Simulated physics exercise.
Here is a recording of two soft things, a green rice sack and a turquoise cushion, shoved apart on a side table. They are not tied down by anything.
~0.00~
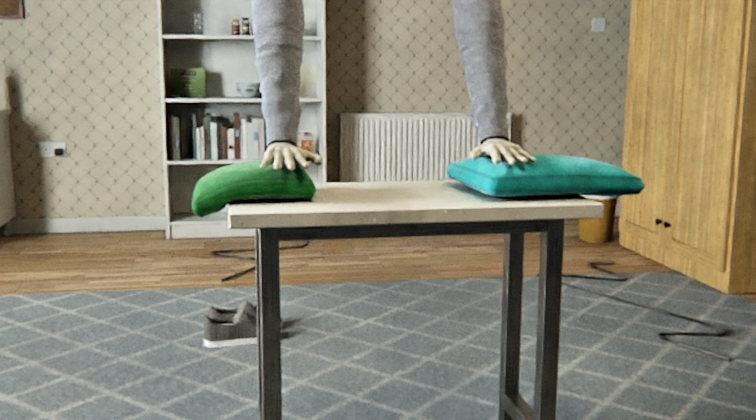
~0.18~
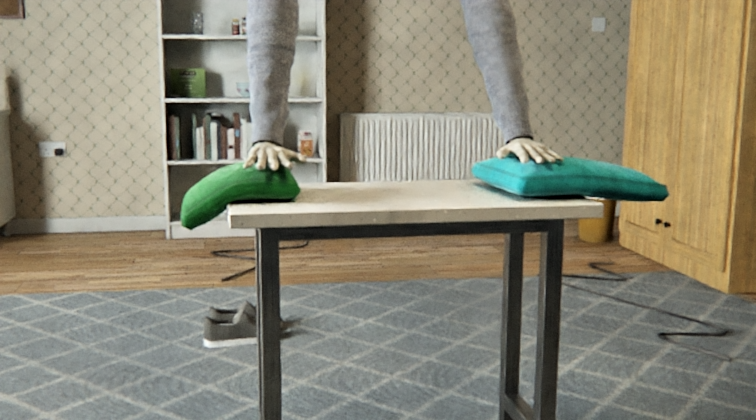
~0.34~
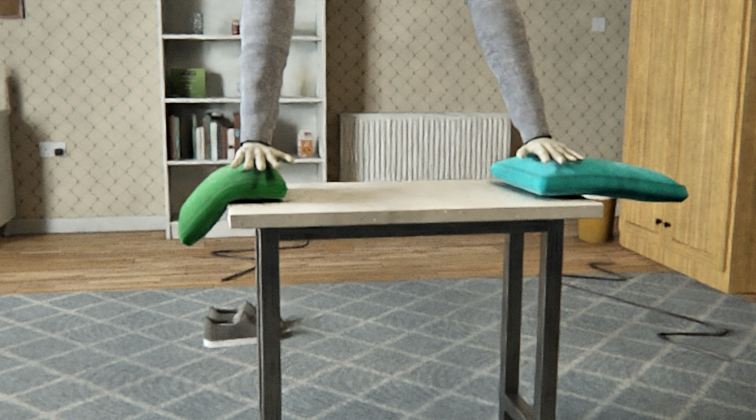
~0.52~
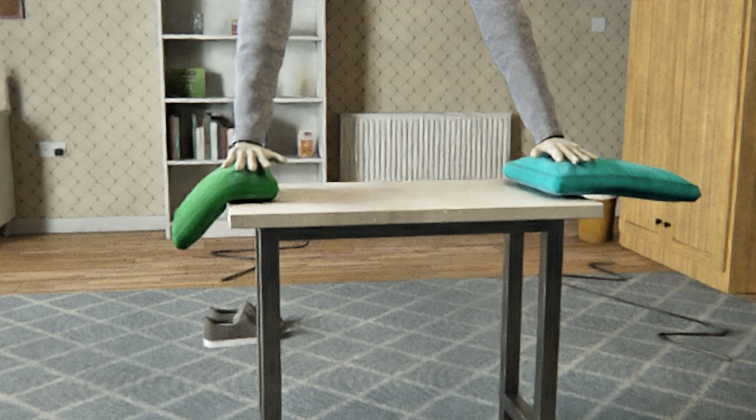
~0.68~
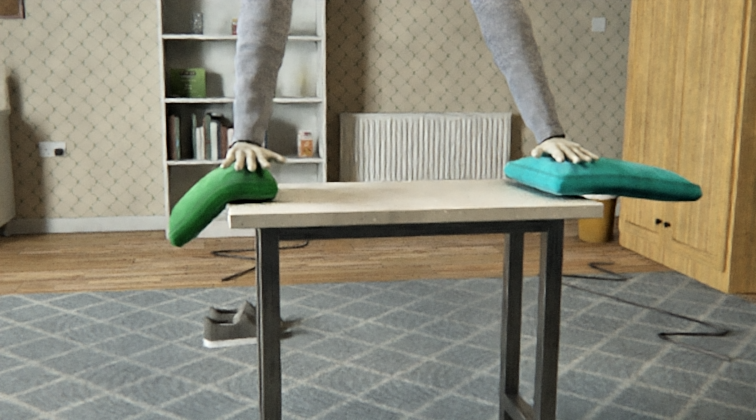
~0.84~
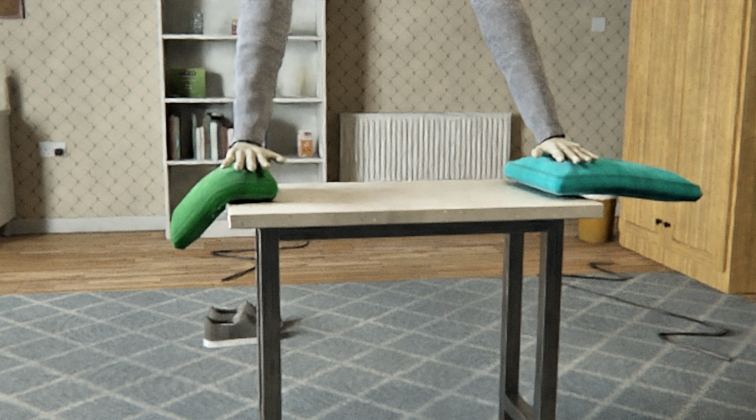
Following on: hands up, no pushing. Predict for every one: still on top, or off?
Result: Green rice sack: Gone; turquoise cushion: Gone.
By 1.16 s, rice sack falling near (198, 253); cushion falling near (607, 244).
By 1.42 s, rice sack on the floor; cushion on the floor.
When it is over, rice sack on the floor; cushion on the floor. The green rice sack goes down and the turquoise cushion slumps off the end.
